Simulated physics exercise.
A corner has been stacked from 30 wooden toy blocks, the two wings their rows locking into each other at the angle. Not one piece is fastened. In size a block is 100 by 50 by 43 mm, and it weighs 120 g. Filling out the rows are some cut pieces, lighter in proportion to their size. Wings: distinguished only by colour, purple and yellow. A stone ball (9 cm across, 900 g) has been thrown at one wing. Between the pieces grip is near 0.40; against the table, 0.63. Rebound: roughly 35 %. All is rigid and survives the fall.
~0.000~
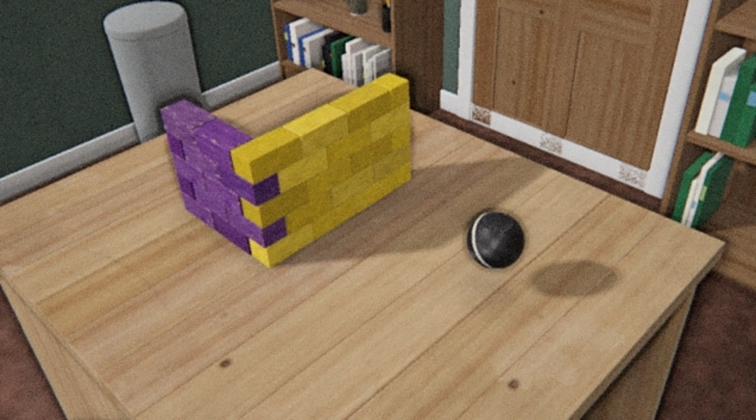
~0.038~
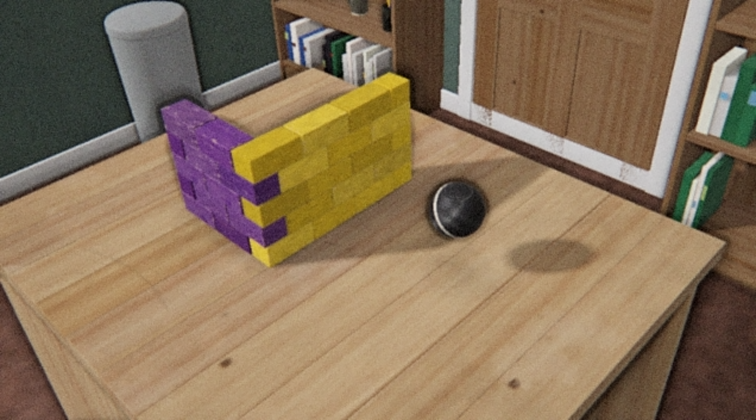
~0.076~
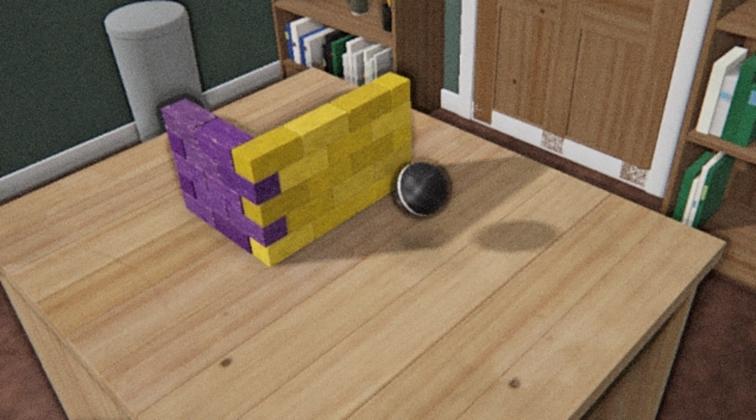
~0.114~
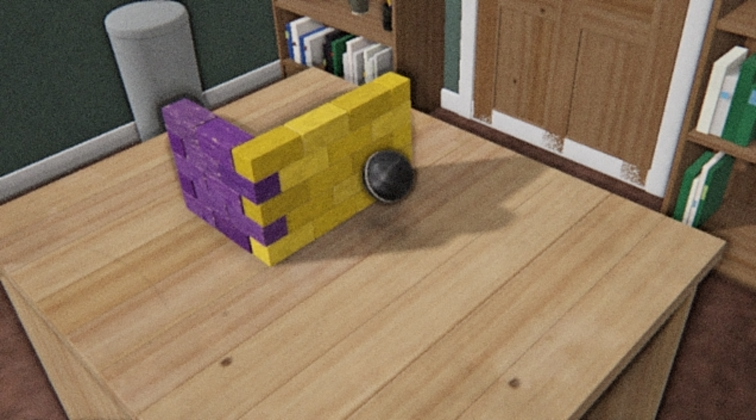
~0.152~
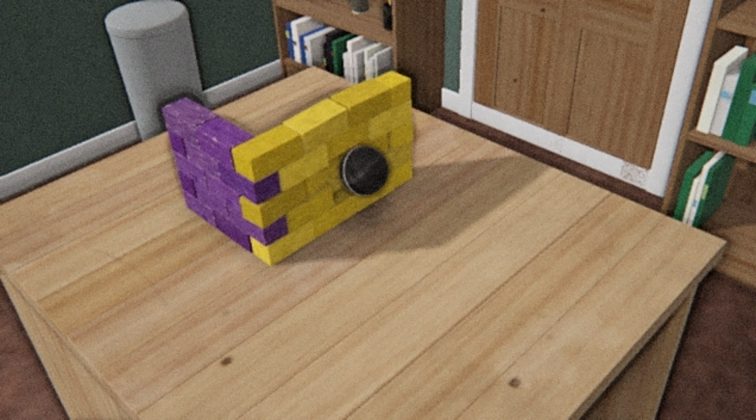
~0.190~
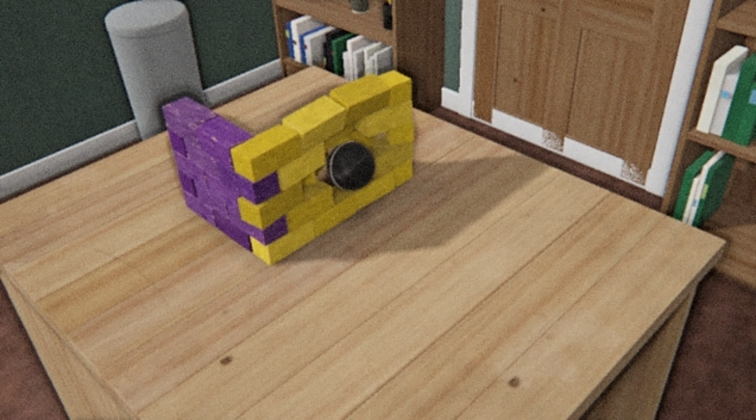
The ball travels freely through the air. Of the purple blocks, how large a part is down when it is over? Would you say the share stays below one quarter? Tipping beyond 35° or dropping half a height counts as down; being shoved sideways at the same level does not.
Yes, it stays below a quarter.
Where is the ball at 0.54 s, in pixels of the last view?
You'll find it near (281, 144).
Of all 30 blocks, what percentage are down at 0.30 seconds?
By then, 15 per cent.
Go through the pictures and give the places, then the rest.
In the first picture (each place is the centre of the face we see best), ball (495, 241) 26 cm from contact, 2.1 m/s; top purple block (223, 134); top yellow block (400, 96); all as stacked.
The second picture shows ball (457, 210) 18 cm from contact, 2.0 m/s; top purple block (224, 133).
The third picture shows ball (421, 189) 11 cm from contact, 2.0 m/s; top purple block (224, 133).
The fourth picture shows ball (388, 176) 32 mm from contact, 2.1 m/s; top purple block (224, 132).
The fifth picture shows ball (364, 171) after contact, 1.2 m/s; top purple block (225, 132); steepest lean 6°, the block at (371, 108); 8 have shifted.
The sixth picture shows ball (351, 166) after contact, 0.7 m/s; top purple block (224, 131); top yellow block (402, 94); steepest lean 20°, the block at (339, 135); 11 have shifted.
By 0.30 s, ball still moving; none of the 12 purple blocks down (4 of 30 in all colours); top purple block unmoved; top yellow block tilted 20°.
By 0.54 s, ball still moving; none of the 12 purple blocks down (9 of 30 in all colours); top purple block unmoved; top yellow block on its side.
When it is over (1.2 s), ball rolling away; none of the 12 purple blocks down (9 of 30 in all colours); top purple block unmoved; top yellow block on its side. That is 0 per cent. In pixels of the last frame, middles, top purple block near (226, 142), top yellow block near (248, 167).
